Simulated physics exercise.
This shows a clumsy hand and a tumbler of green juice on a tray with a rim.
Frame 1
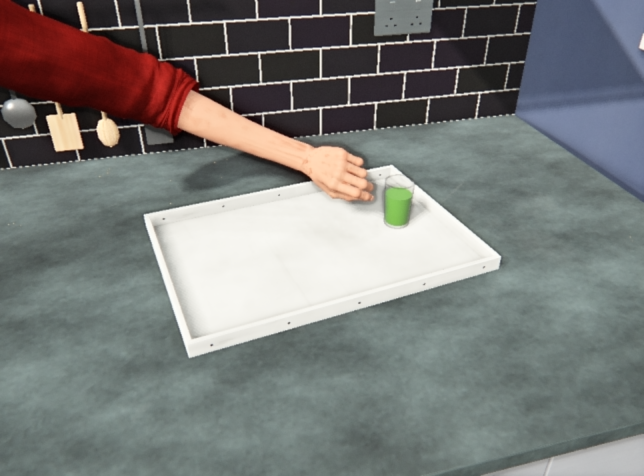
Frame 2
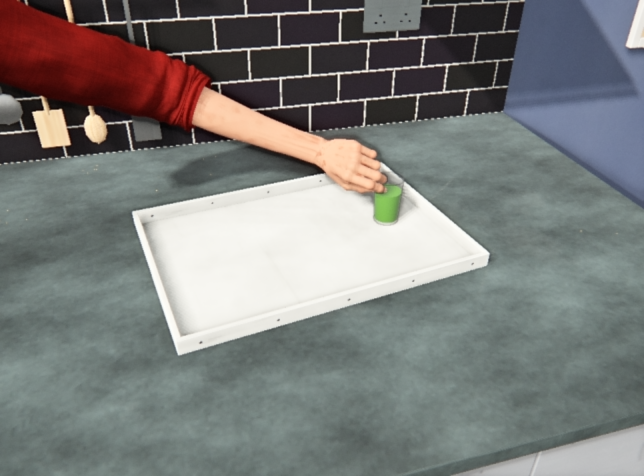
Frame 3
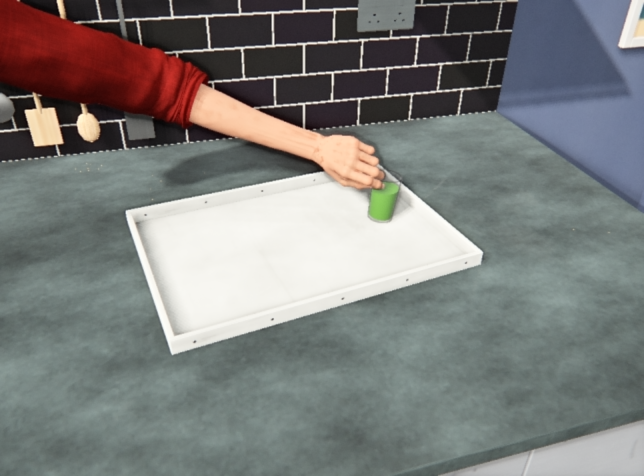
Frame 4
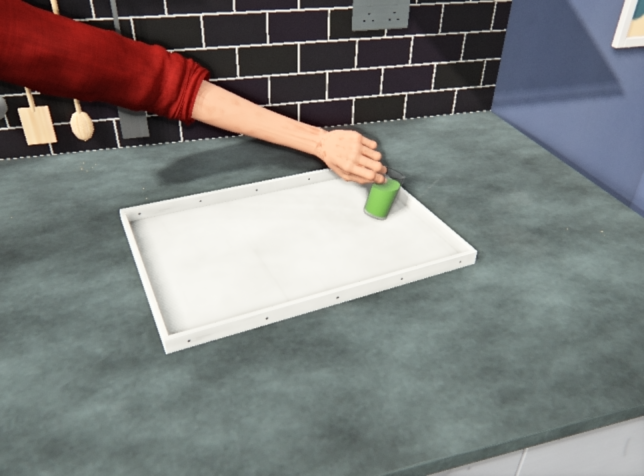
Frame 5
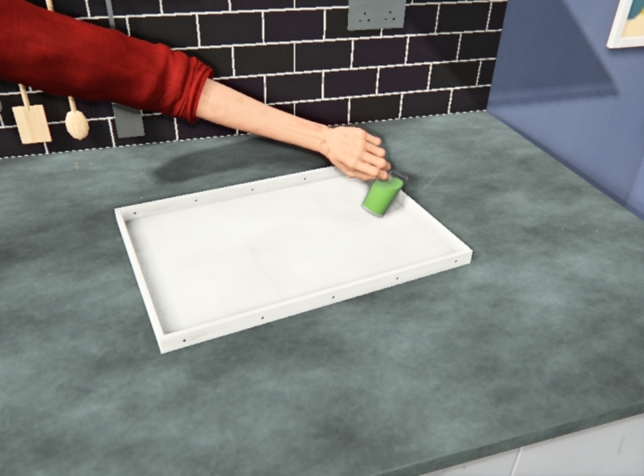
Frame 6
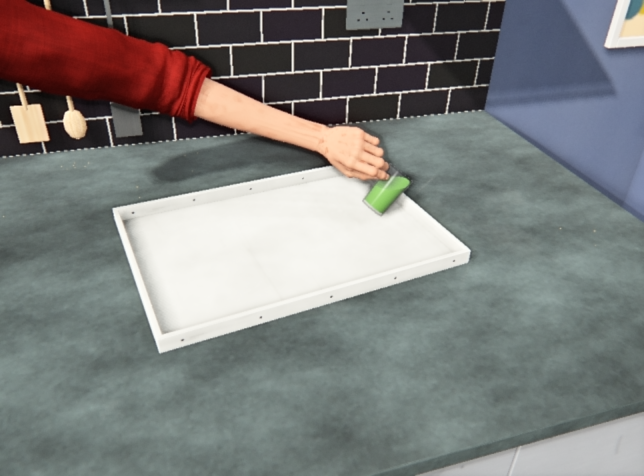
The clip shows a red-sleeved arm reaching over a white rimmed tray on a counter, its hand meeting an upright tumbler of green juice. The tumbler then tilts more and more beside the fingers, its base swinging left.
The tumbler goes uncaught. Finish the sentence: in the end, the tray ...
... lets some of it escape.
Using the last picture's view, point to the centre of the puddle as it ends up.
The centre ends up near (502, 183) in the last view.
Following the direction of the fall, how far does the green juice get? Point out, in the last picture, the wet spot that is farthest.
Spill tip approx. (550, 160).
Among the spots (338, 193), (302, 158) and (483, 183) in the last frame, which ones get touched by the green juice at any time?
Going in order, the first is out of reach, the second out of reach, and the third covered by the spill.
A moment on, the tumbler lies across the rim; the puddle covers about as much as a plate; it spreads outside the tray.
Further on, the puddle covers about as much as a tray; it spreads outside the tray.
When it is over, the puddle covers about as much as a tray; it spreads outside the tray.
